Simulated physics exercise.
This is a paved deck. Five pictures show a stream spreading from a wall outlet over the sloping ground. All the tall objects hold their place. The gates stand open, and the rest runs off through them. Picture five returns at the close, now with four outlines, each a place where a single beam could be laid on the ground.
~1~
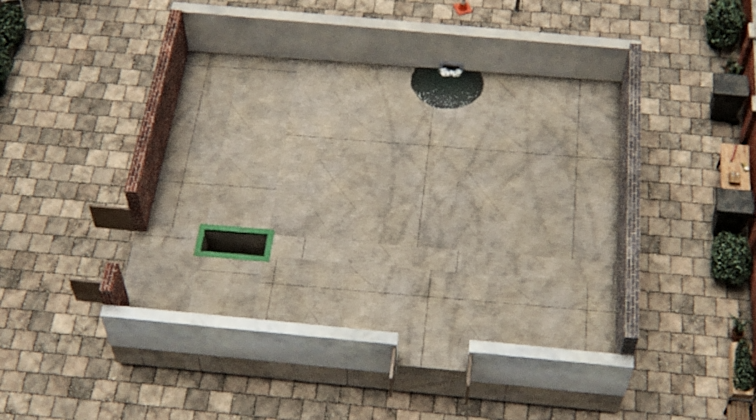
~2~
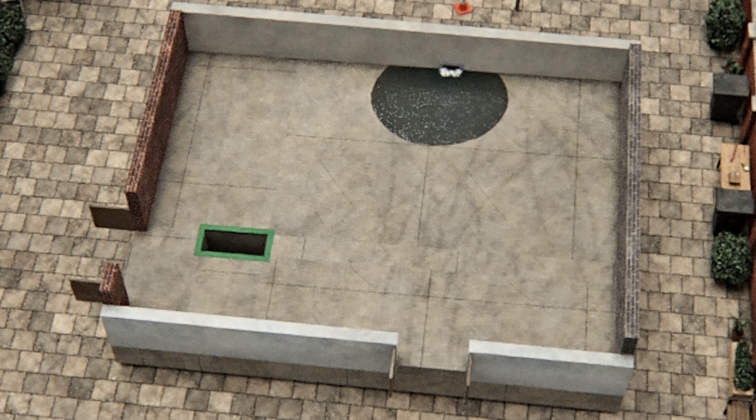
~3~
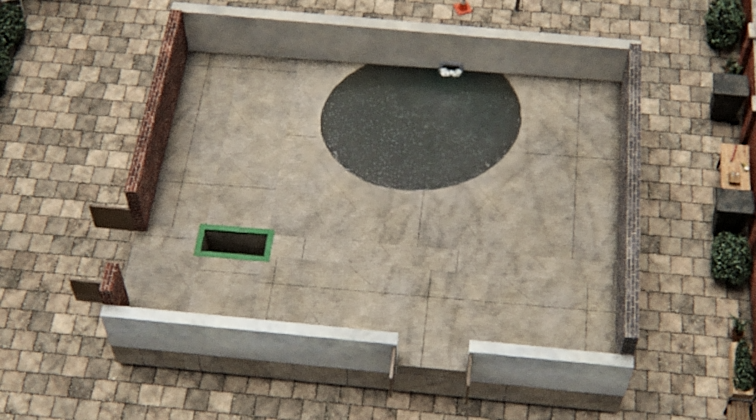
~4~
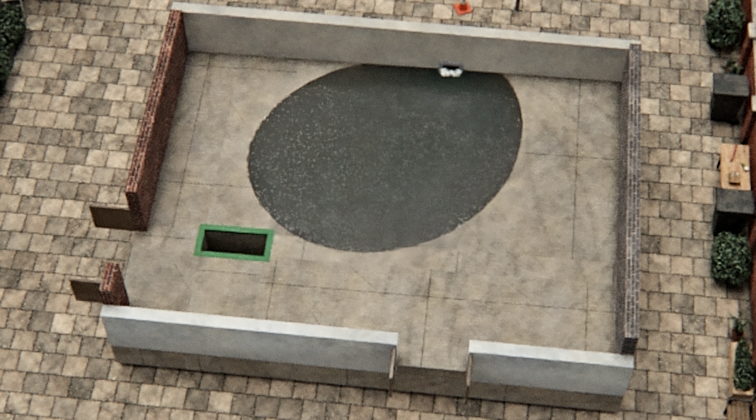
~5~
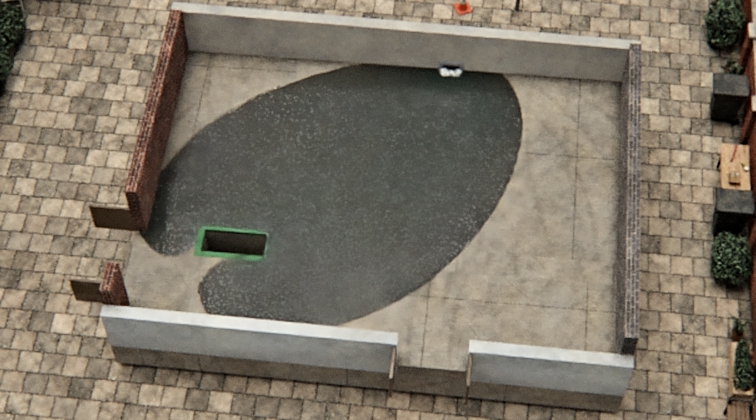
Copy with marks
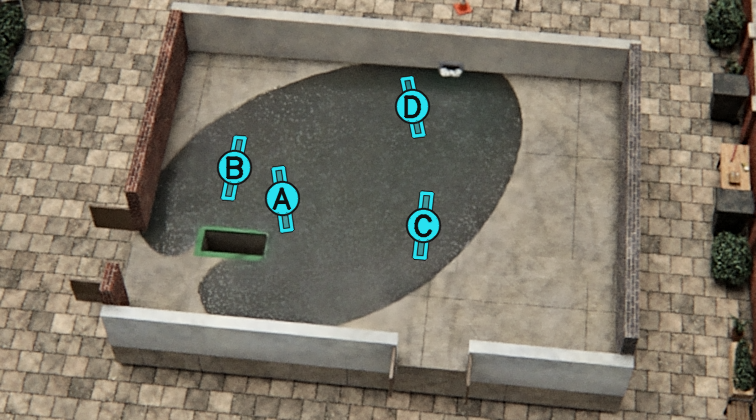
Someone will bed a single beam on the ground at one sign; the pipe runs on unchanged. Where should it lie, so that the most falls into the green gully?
The best spot is B.
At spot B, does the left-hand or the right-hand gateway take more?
The left one.
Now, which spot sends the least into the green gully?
The answer is A.
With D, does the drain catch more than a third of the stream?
No, it does not.
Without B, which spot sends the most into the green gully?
That is spot C.
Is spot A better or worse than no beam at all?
Worse.
In cyan, A from (278, 168) to (286, 230); B from (227, 198) to (240, 137); C from (419, 257) to (426, 193); D from (407, 78) to (418, 135).
If A is chosen, about 10 % of the stream goes into the green gully, about 90 % out by the gates.
If B is chosen, about 47 % of the stream goes into the green gully, about 53 % out by the gates.
If C is chosen, about 30 % of the stream goes into the green gully, about 70 % out by the gates.
If D is chosen, about 15 % of the stream goes into the green gully, about 85 % out by the gates.
